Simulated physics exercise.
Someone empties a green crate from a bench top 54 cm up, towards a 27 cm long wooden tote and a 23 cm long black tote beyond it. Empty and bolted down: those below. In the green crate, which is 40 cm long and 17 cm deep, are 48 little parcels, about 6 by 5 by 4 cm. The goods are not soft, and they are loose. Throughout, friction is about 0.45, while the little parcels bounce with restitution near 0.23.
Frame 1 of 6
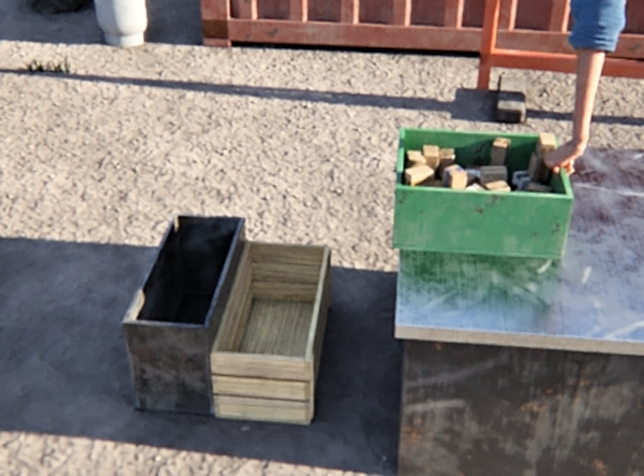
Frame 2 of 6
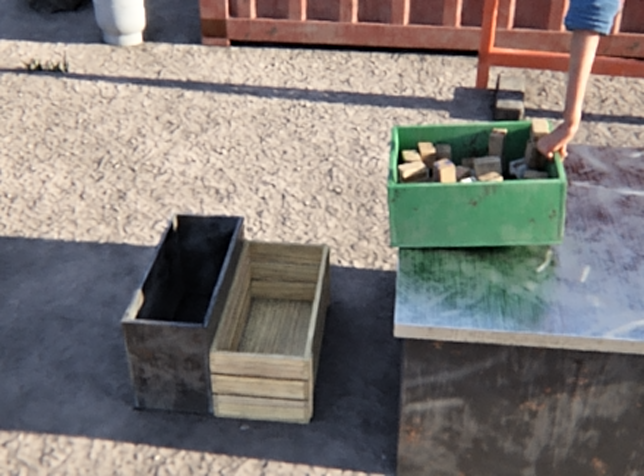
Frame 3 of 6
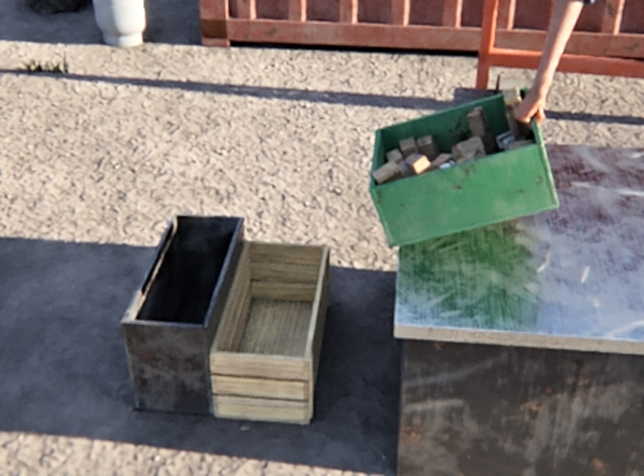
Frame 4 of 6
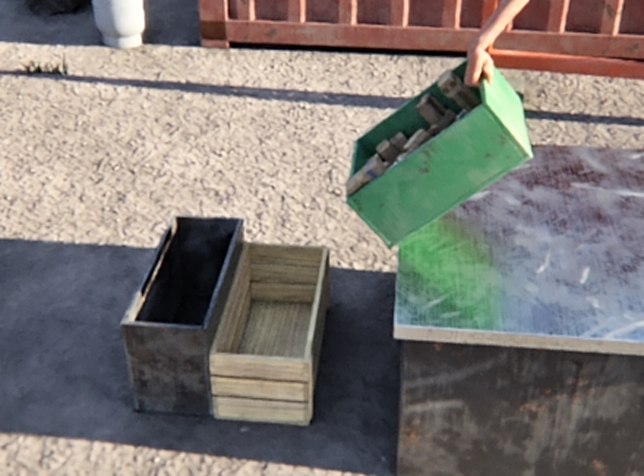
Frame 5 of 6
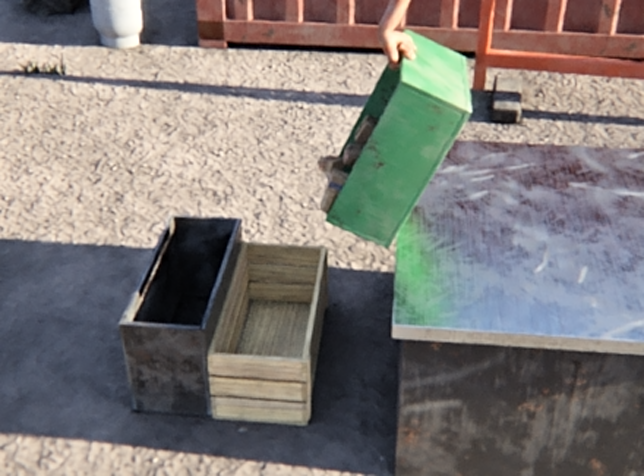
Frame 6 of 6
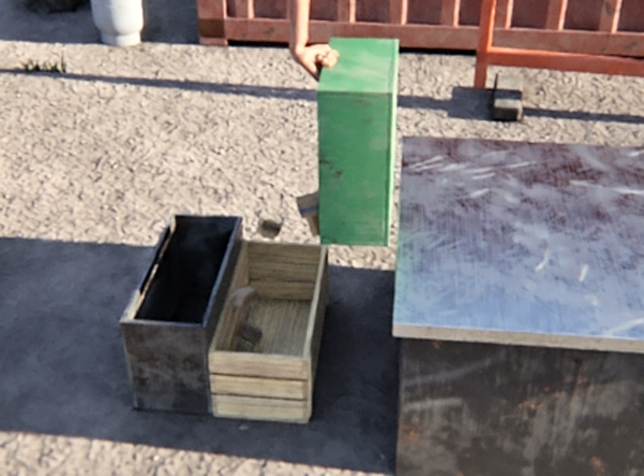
A hand tilts a green crate leftward off a metal bench, dropping blocks into a wooden tote.
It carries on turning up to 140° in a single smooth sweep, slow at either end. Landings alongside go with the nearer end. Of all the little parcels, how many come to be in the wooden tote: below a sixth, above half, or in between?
Of the little parcels, above half end in the wooden tote.
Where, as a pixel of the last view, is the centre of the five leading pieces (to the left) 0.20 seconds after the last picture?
Mean position approx. (270, 316).
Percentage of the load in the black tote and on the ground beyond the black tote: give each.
Roughly 0 % for the first place and 0 % for the second.
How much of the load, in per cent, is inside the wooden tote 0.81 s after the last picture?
By that time, roughly 75 percent.
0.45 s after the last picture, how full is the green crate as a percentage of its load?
Roughly 75 per cent is still inside.
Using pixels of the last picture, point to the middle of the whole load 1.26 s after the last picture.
About (272, 351).
Then, 0.20 s after the last picture, tilt 109°; 40 still in the green crate, 3 in the wooden tote and 5 in the air.
Then, 0.45 s after the last picture, tilt 127°; 35 still in the green crate, 10 in the wooden tote and 3 in the air.
Then, 0.81 s after the last picture, tilt 140°; 37 in the wooden tote and 11 in the air.
When it is over (1.26 s after the last picture), 45 in the wooden tote and 3 on the ground short of the wooden tote. Asked share, 45 of 48, 94 per cent.
